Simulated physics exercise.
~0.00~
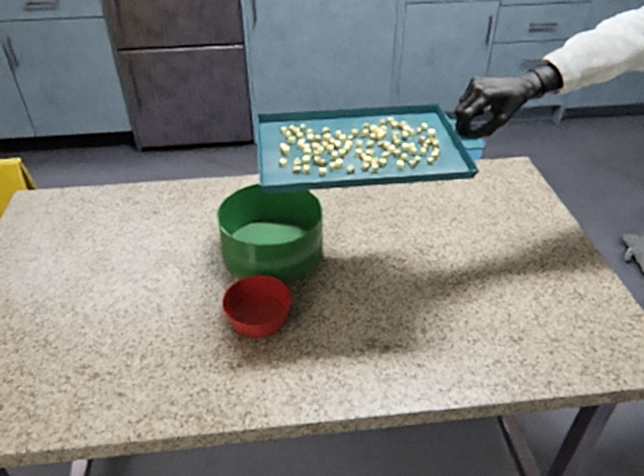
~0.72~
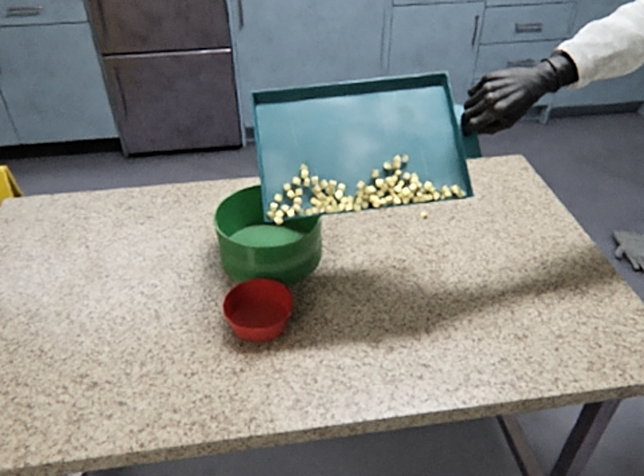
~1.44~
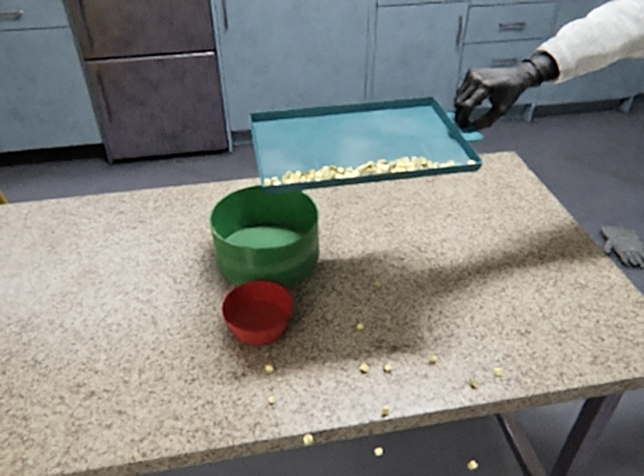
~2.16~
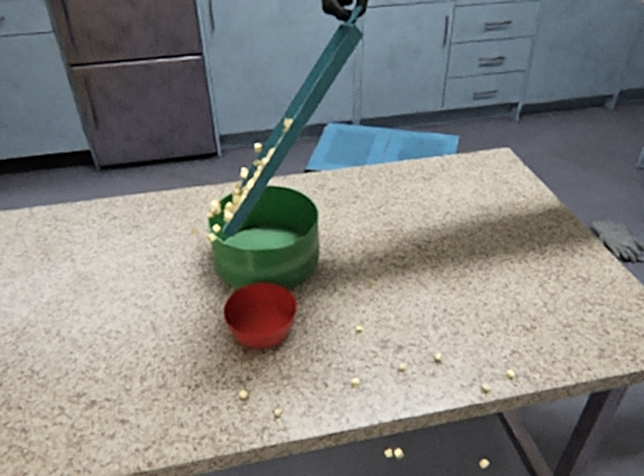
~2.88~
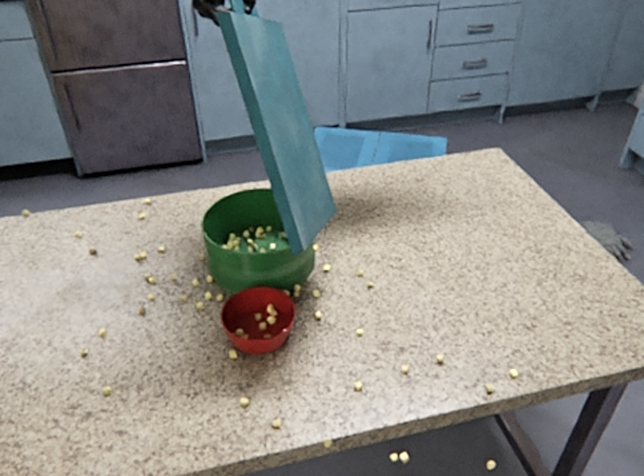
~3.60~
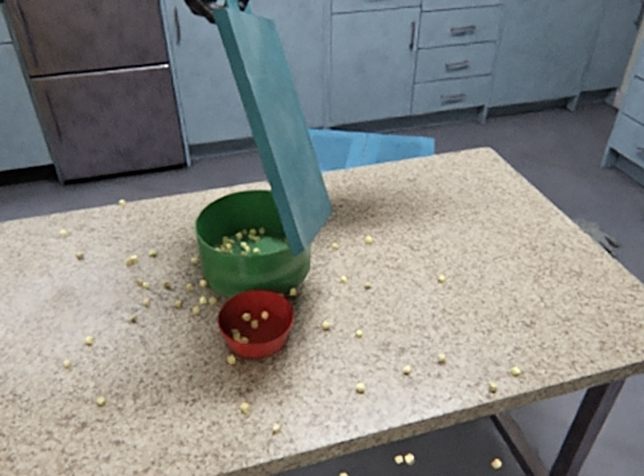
A teal tray of pale potato cubes, held by a black-gloved hand, tilts and spills some onto the table, levels partly, then tips steeply leftward over a green pot, emptying completely; cubes end up scattered outside, with others in the pot and a few in the red dish.
